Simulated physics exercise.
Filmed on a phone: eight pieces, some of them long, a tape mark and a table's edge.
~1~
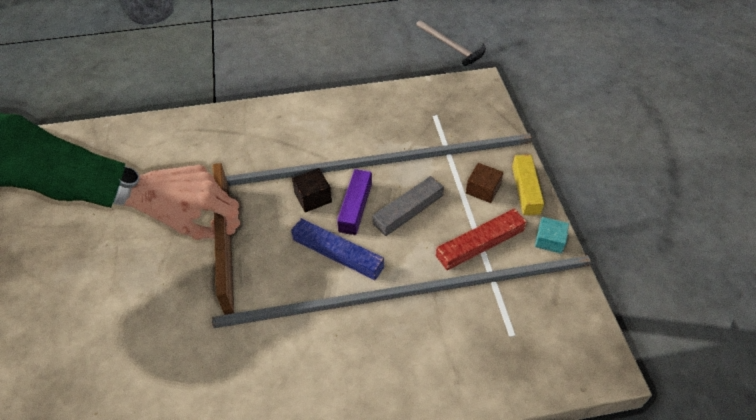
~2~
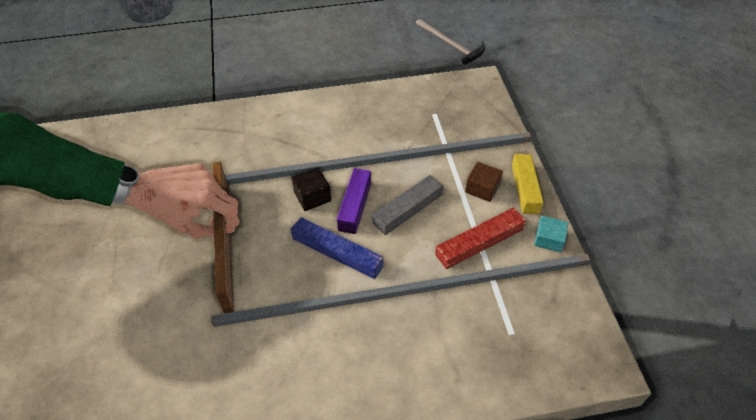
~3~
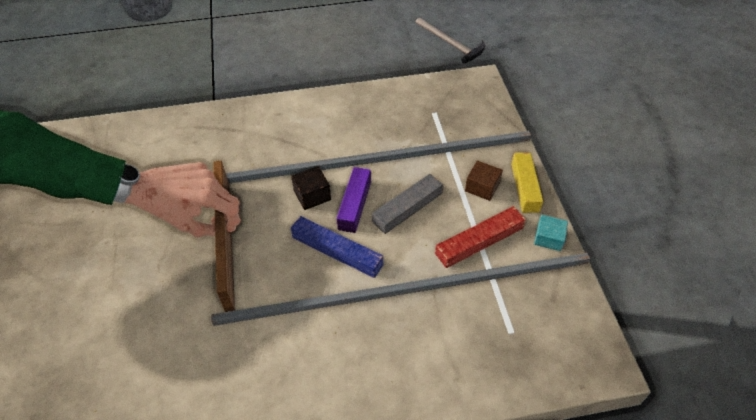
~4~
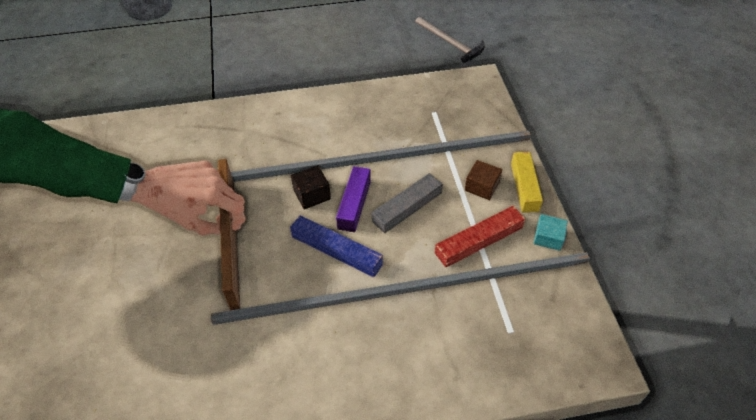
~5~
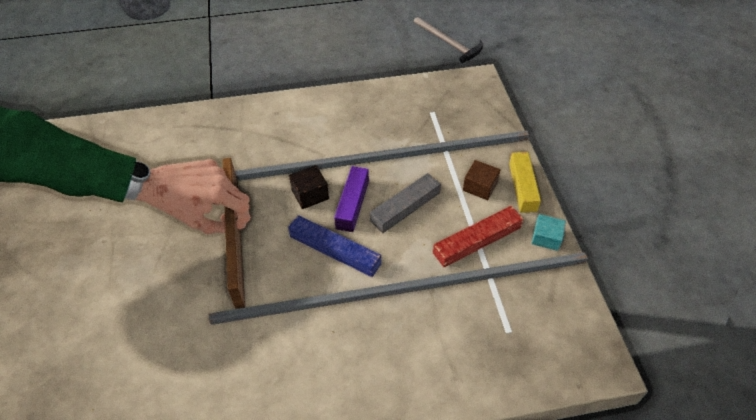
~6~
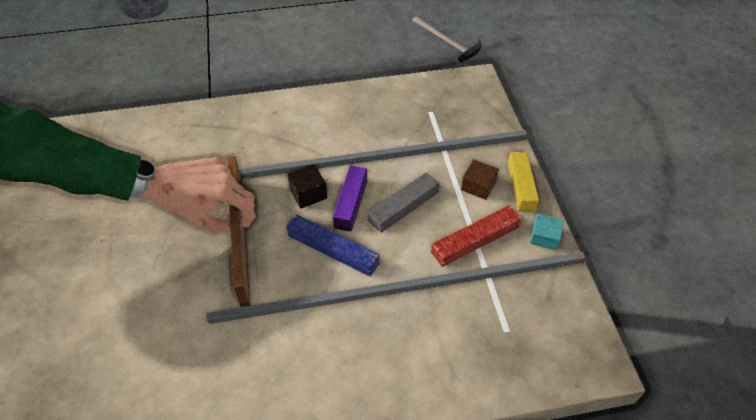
A hand in a green sleeve held a wooden board upright between two grey rails and slid it slightly to the right, while the eight colourful blocks ahead of it stayed where they were.
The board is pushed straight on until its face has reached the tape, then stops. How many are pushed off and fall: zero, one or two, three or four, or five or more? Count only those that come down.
In the end the number that fall off is one or two.
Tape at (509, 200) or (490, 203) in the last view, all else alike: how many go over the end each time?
The counts: 4 and 2.
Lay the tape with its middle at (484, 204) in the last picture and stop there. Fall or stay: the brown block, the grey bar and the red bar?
The brown block is lost; the grey bar holds on; the red bar remains up.
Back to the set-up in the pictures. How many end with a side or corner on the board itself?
In contact: 2.
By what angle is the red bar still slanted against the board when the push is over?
Near 45 degrees.
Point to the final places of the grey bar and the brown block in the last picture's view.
About (510, 197), and the other about (538, 177).
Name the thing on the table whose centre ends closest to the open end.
Foremost is the brown block.
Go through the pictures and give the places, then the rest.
In the first frame, turquoise block (552, 235); yellow bar (527, 184); brown block (484, 183); board (223, 235); tape (468, 210).
In the second frame, yellow bar (527, 183); grey bar (408, 204).
In the third frame, brown block (484, 181); purple stick (355, 199).
In the fourth frame, turquoise block (551, 232); red bar (480, 236).
In the fifth frame, yellow bar (524, 182); board (233, 230).
In the sixth frame, turquoise block (547, 232); yellow bar (523, 181); brown block (480, 180); board (238, 228); tape (464, 207).
Soon after, none off yet; turquoise block at rest near (547, 232); yellow bar at rest near (523, 181); brown block at rest near (480, 180).
In the end, the number that fall off is one or two; gone, yellow bar.
